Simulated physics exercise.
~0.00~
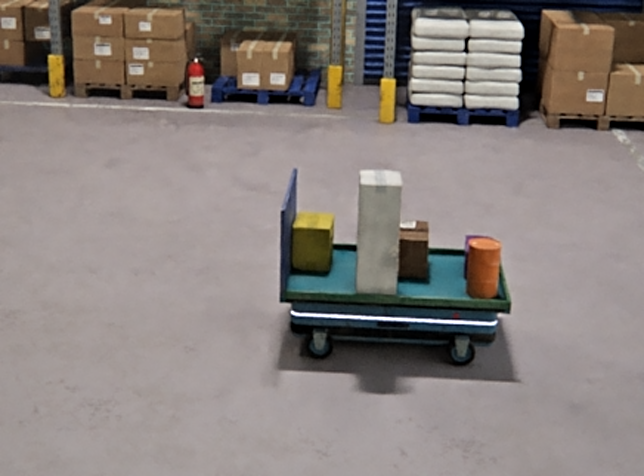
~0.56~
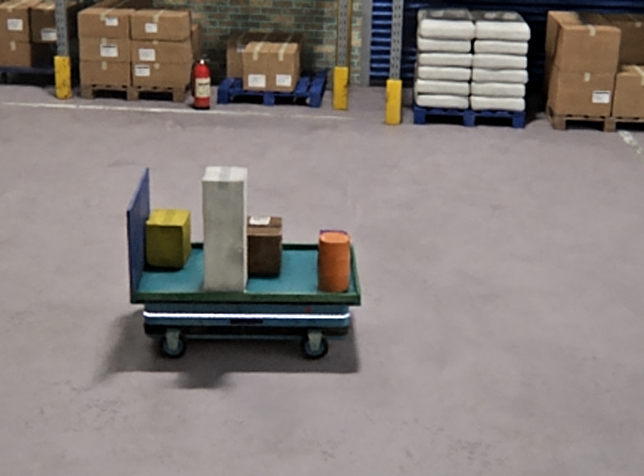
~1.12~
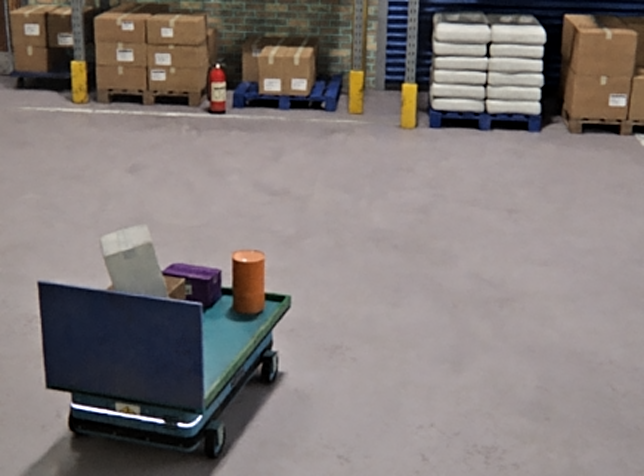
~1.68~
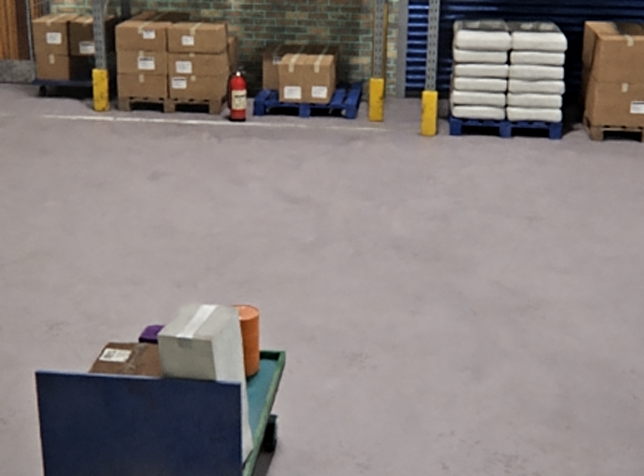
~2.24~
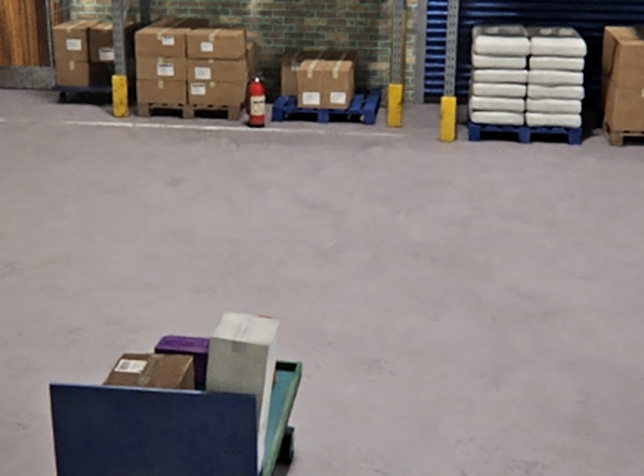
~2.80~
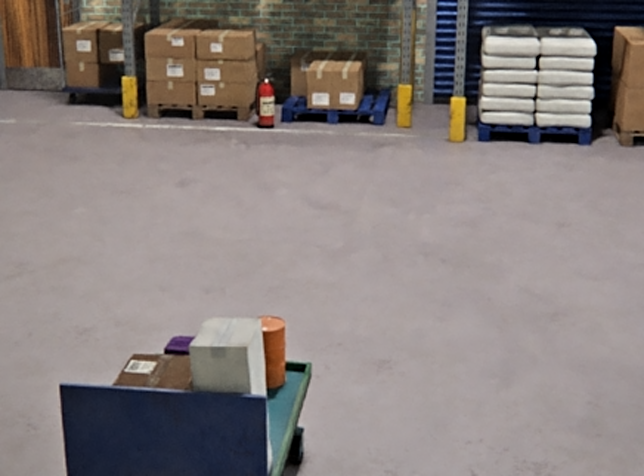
In a warehouse, a flat cart carrying boxes and an orange canister rolled left, then swung around toward the viewer as its tall white box tilted and shifted, and it ended stopped at the lower left with the white box still upright behind the blue board.
